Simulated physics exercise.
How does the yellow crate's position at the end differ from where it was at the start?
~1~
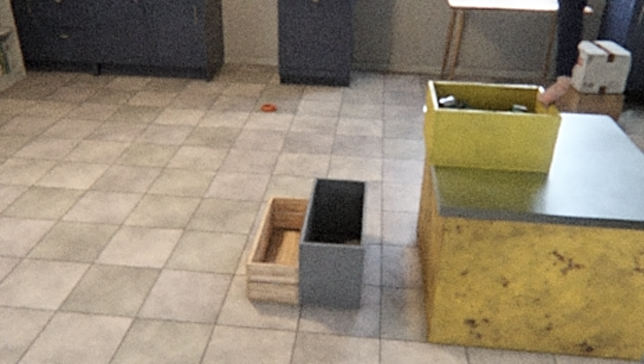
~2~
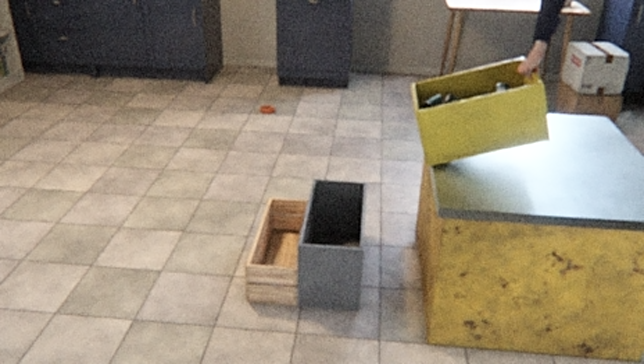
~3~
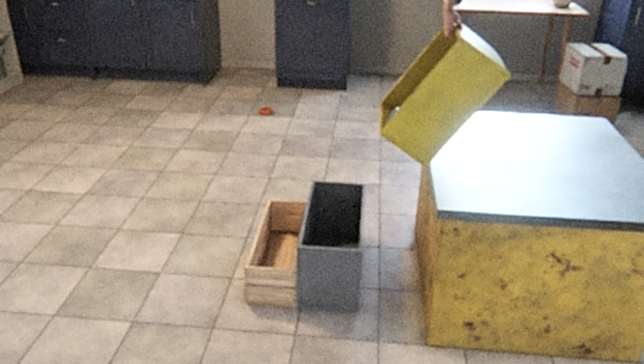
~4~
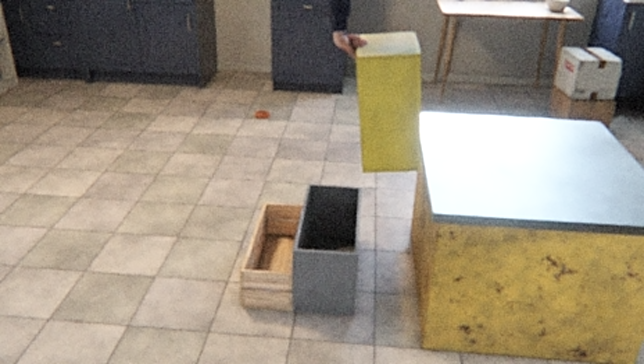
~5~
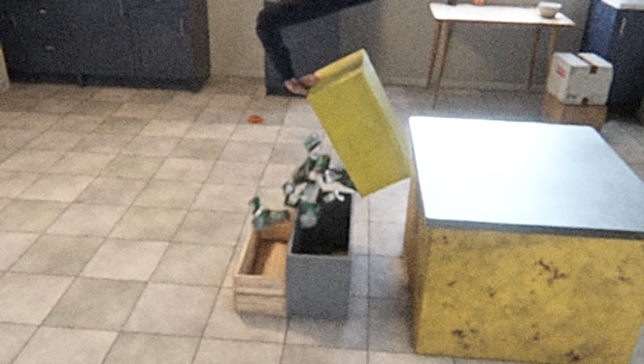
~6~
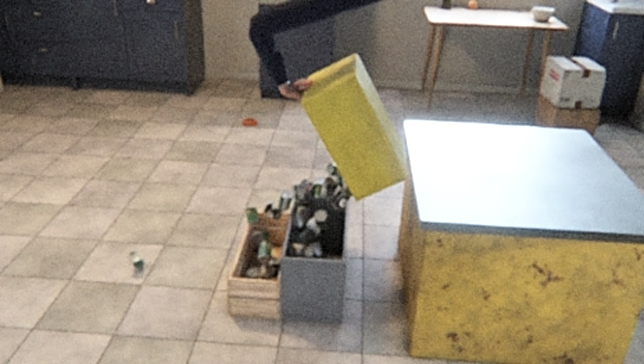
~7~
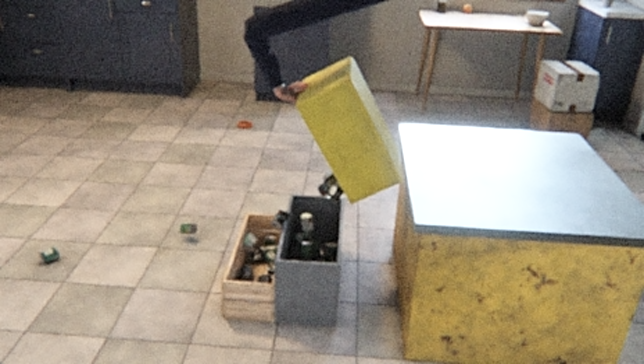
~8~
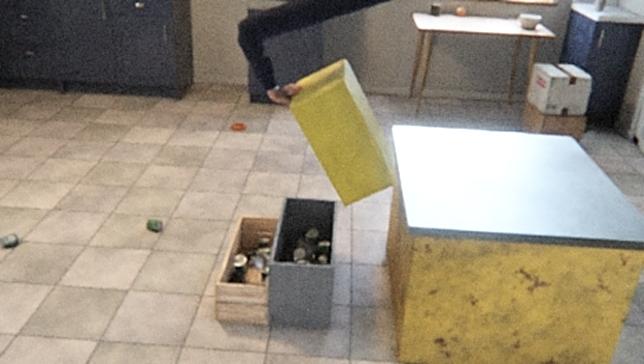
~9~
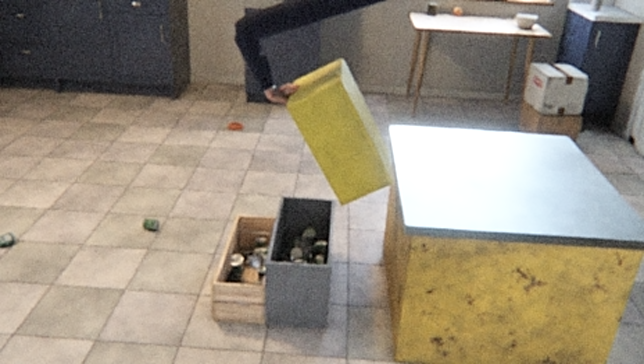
At the start the yellow crate stands upright on top of the bench. By the end it is held steeply tipped, mouth downward, just off the bench's left edge.
